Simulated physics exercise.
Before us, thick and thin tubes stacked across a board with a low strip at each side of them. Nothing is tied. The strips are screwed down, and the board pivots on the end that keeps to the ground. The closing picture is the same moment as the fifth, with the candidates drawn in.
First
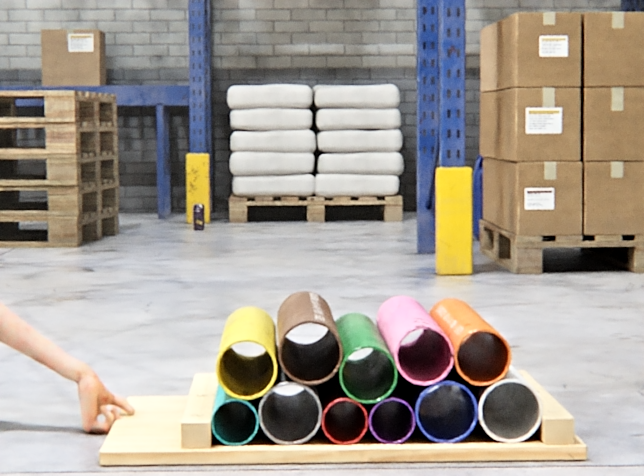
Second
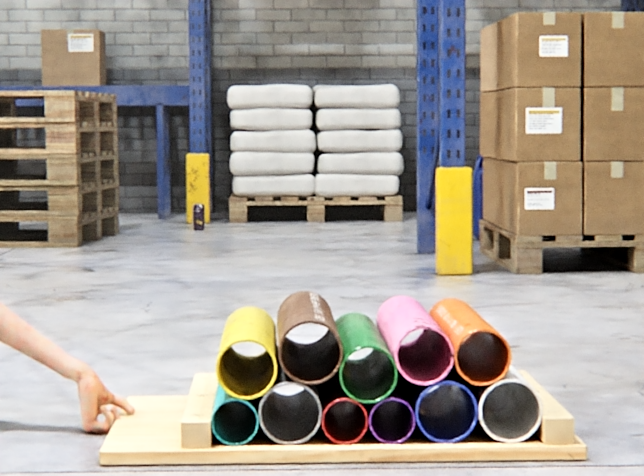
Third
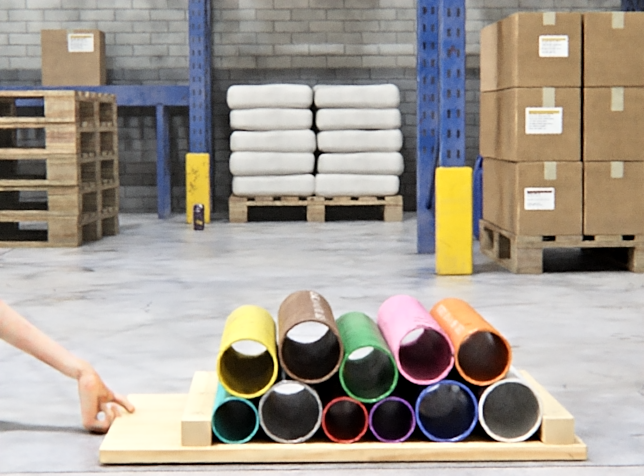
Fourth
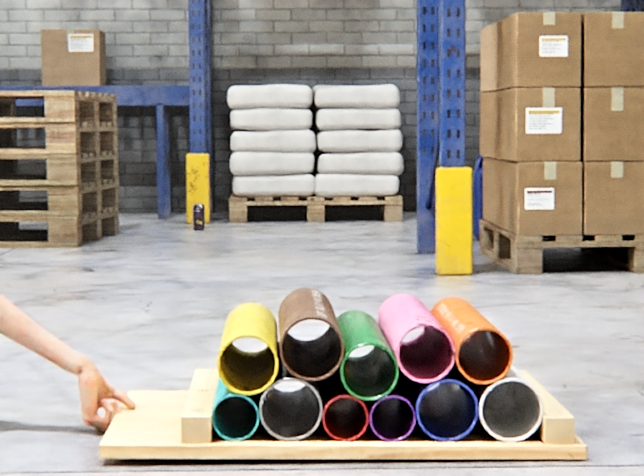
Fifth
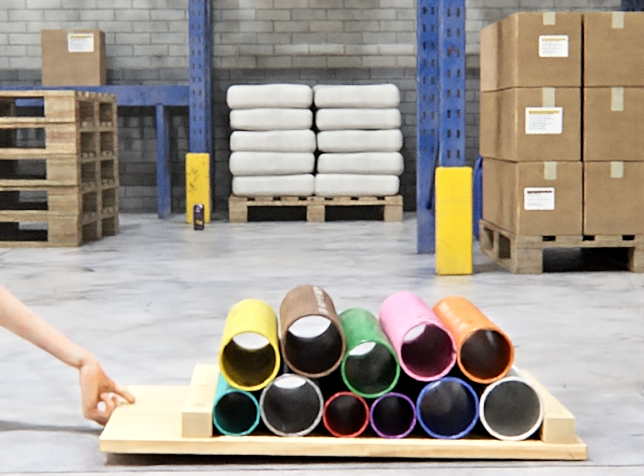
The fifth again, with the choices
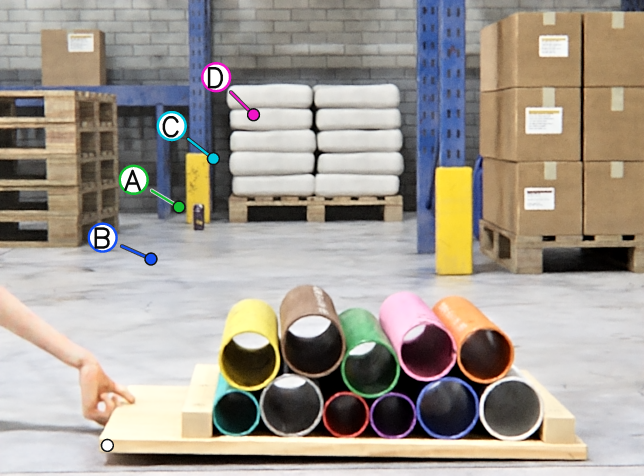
The clip shows colourful tubes stacked in two rows between low strips on a wooden board in a warehouse, while a hand at the left slowly lifts that end slightly, tilting the board and its tubes a little.
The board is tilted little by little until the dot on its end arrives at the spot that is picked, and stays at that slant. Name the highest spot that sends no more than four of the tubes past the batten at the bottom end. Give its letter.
The answer is mark C.
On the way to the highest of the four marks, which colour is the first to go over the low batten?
The orange one.
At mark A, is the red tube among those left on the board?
Yes, with A.
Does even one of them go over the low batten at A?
Yes, at A.
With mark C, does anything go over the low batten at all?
Yes, at C.
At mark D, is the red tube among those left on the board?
Yes, with D.
On the marked copy, A at (179, 207); B at (151, 259); C at (214, 158); D at (253, 115); the white dot at (107, 445).
Following C. Soon after the start, board at 20°.
Later, board at 38°.
In the end, board at 39°, four over the low batten (green, pink, brown, orange).
As for the rest, A four over the low batten (green, pink, brown, orange); B three over the low batten (green, pink, orange); D five over the low batten.
